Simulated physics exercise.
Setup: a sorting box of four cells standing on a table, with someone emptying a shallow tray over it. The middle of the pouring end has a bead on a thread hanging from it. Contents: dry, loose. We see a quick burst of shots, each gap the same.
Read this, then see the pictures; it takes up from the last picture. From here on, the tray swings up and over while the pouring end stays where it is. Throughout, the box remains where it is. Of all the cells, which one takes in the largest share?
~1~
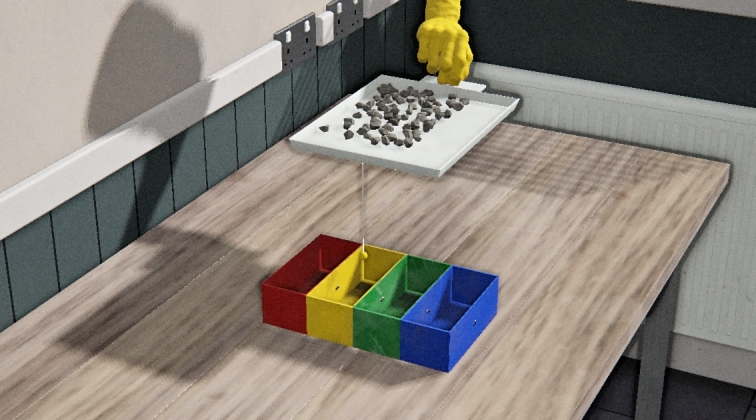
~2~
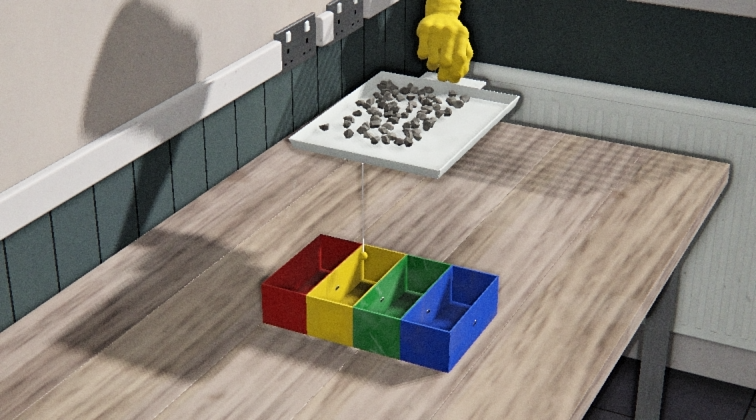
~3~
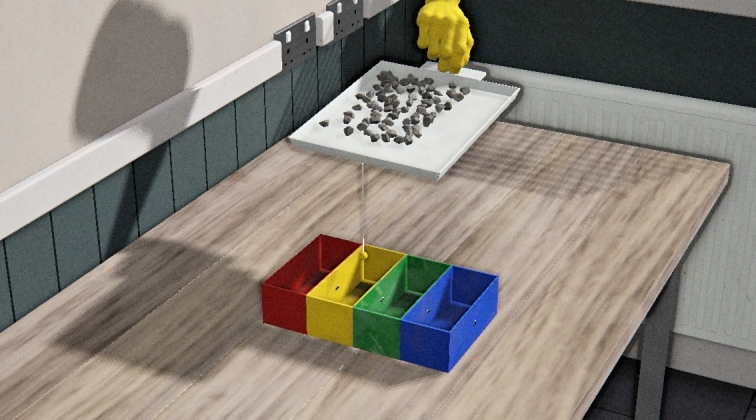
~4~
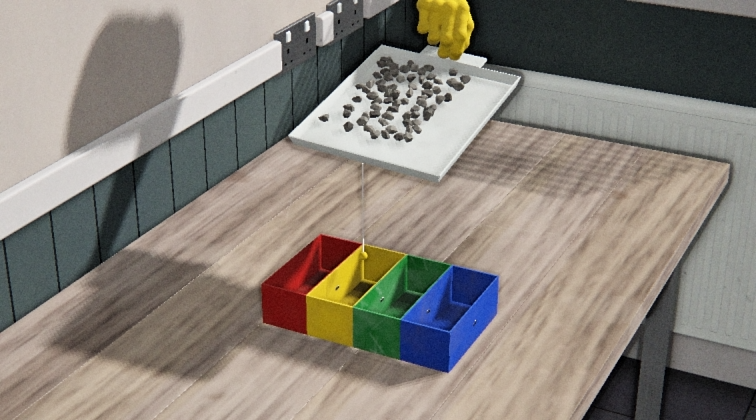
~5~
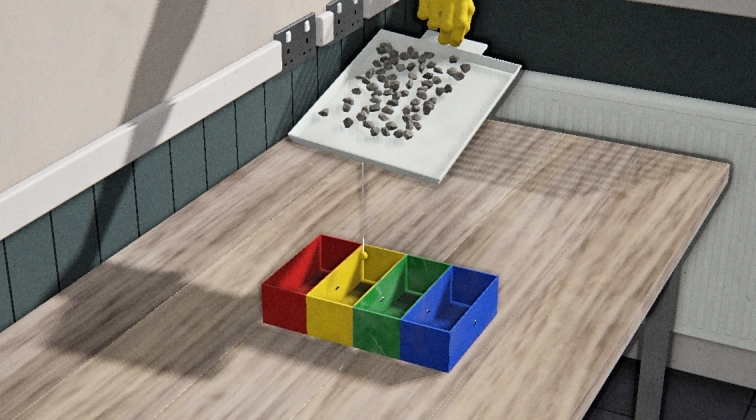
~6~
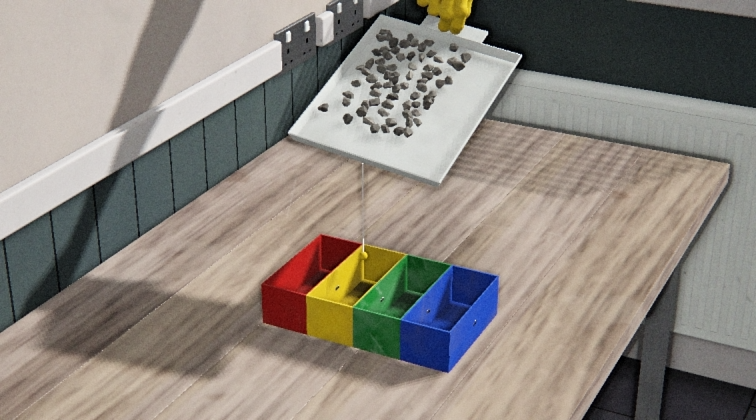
The largest share goes to the green cell.
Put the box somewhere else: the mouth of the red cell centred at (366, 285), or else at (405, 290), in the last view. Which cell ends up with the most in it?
For the first position it is yellow, and for the second it is that red cell.
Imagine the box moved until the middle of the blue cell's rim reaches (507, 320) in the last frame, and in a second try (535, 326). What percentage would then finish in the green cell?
It works out to 10 percent and then 0 percent.
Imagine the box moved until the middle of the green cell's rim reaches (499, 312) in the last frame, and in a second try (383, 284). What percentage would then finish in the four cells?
Result, in turn: 80 %, 90 %.
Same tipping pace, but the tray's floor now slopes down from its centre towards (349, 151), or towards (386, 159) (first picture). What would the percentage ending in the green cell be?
Respectively close to 0 and 40 in a hundred.
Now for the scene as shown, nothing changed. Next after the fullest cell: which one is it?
Place 2: The cell in blue.
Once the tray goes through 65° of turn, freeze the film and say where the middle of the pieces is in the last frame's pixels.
Around (406, 171).
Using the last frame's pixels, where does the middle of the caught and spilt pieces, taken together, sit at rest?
Close to (408, 332), more or less.
Soon, tray tipped steeply; most on the tray; about a quarter falling or outside the box.
A while on, tray tipped past a quarter turn; a stray few on the tray; about a third in the green cell; about a quarter in the blue cell; a small part in the yellow cell; about a quarter falling or outside the box.
Towards the end, tray tipped past a quarter turn; about half in the green cell; about a quarter in the blue cell; a small part in the yellow cell; a small part falling or outside the box.
Finally, tray tipped past a quarter turn; about half in the green cell; about a quarter in the blue cell; a small part in the yellow cell; none in the red cell; a small part outside the box.
